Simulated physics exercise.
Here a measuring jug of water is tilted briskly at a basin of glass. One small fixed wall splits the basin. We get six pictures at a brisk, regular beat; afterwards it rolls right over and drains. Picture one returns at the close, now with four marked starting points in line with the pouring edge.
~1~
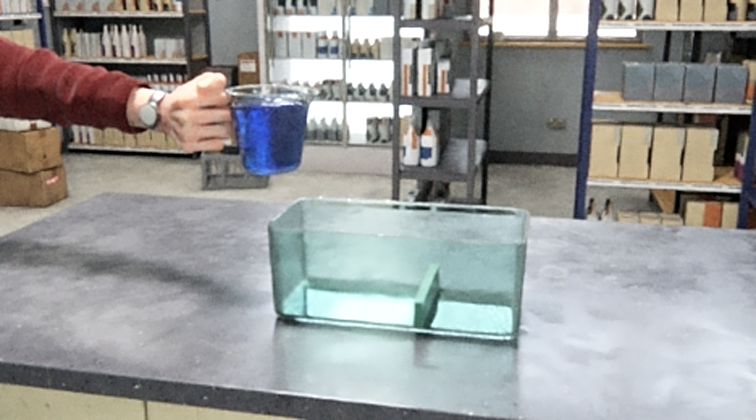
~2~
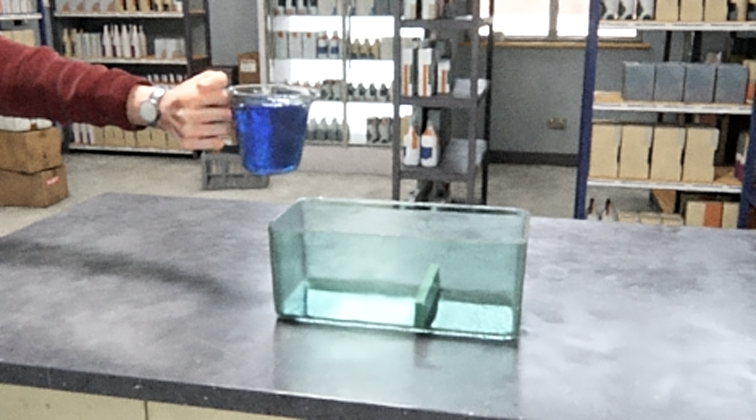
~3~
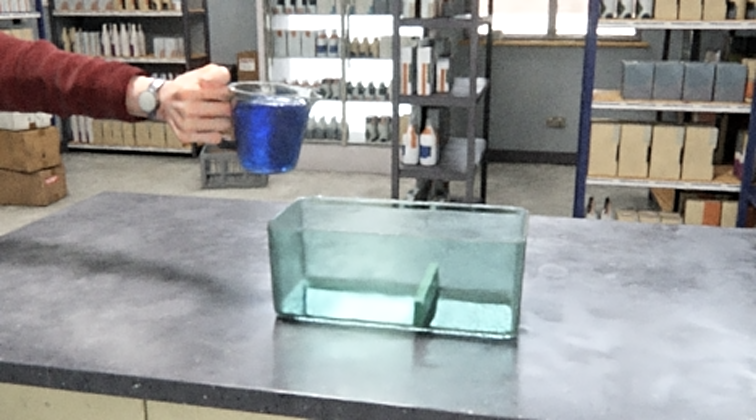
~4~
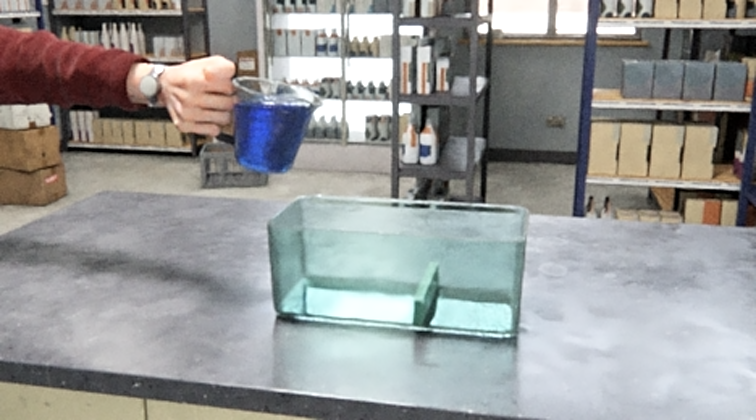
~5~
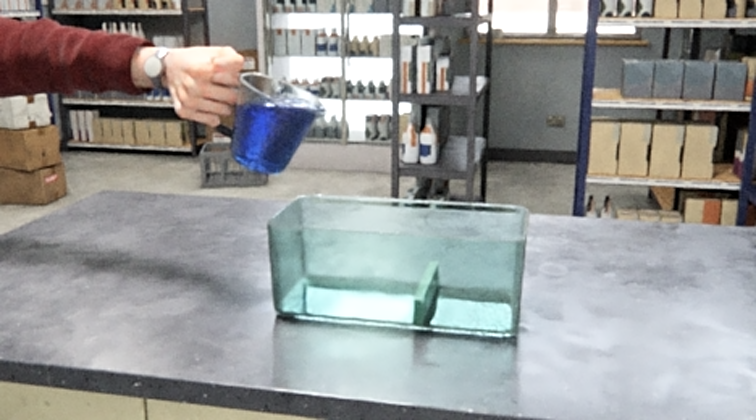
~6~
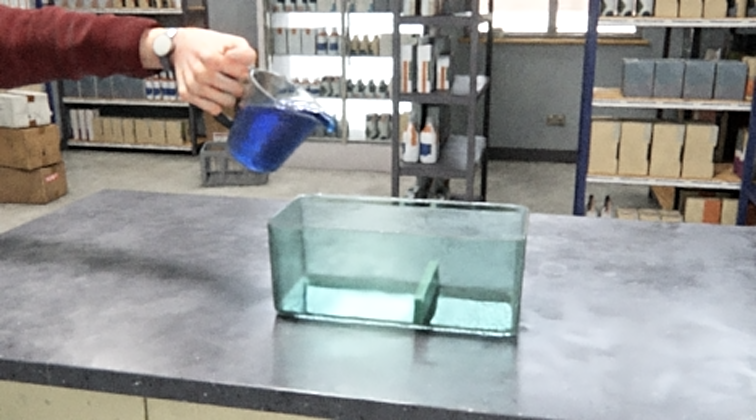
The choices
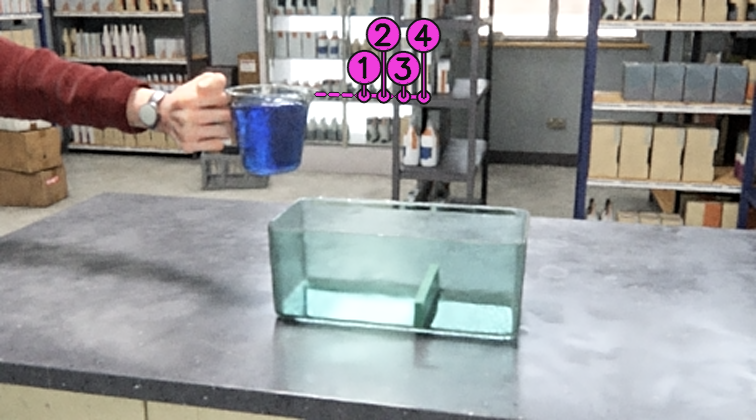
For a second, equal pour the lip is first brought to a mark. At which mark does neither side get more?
2 works best here.
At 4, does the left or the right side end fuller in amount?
The right side.
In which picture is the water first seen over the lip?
Picture 6.
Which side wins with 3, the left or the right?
The right one.
On the marked copy, 1 at (364, 95); 2 at (383, 96); 3 at (403, 96); 4 at (423, 97).
For place 1, about 83 % ends left of the wall and 16 % right of it.
For place 2, about 43 % ends left of the wall and 57 % right of it.
For place 3, about 11 % ends left of the wall and 89 % right of it.
For place 4, about 6 % ends left of the wall and 93 % right of it.
